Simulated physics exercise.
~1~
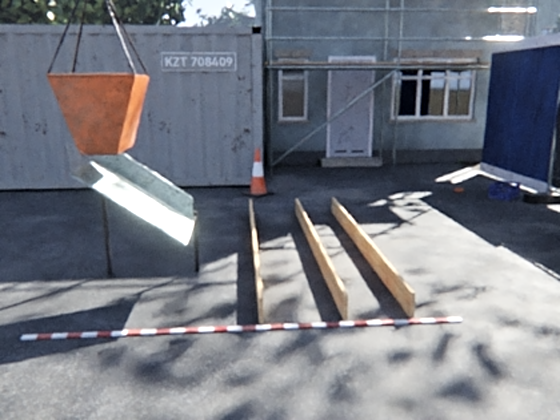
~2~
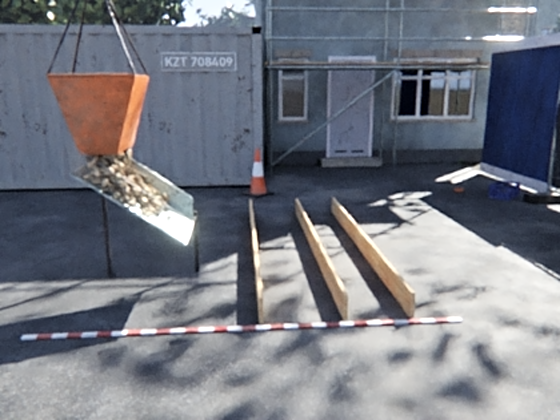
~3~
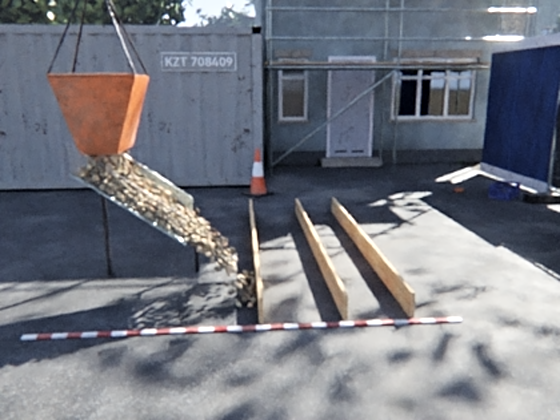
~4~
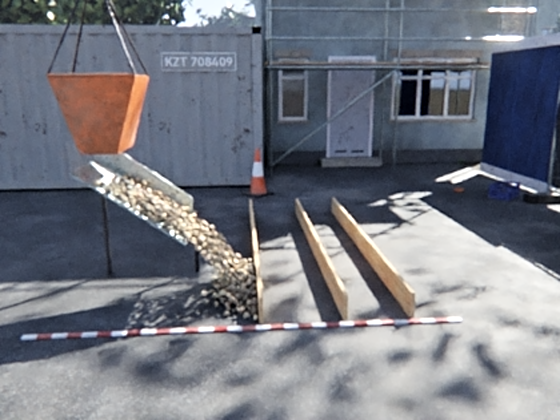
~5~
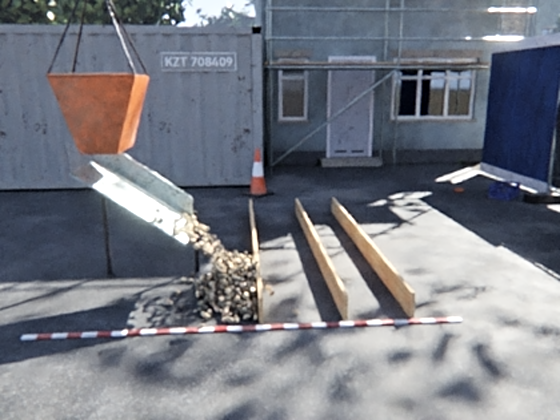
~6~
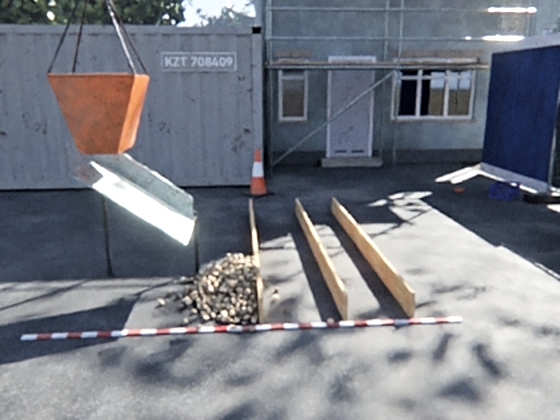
A long grey shipping container stands behind a sunlit paved yard, seen from a fixed view, with a pale building and scaffolding to its right and a blue panel at the far right. At left, an orange hopper hangs above a sloping steel chute, with an orange and white cone, three wooden planks and a red-and-white striped staff nearby. Brownish stones drop from the hopper onto the chute and slide down to the right. They pour off its lower end and pile against the left plank. The chute empties, leaving nearly all the stones heaped left of the planks.
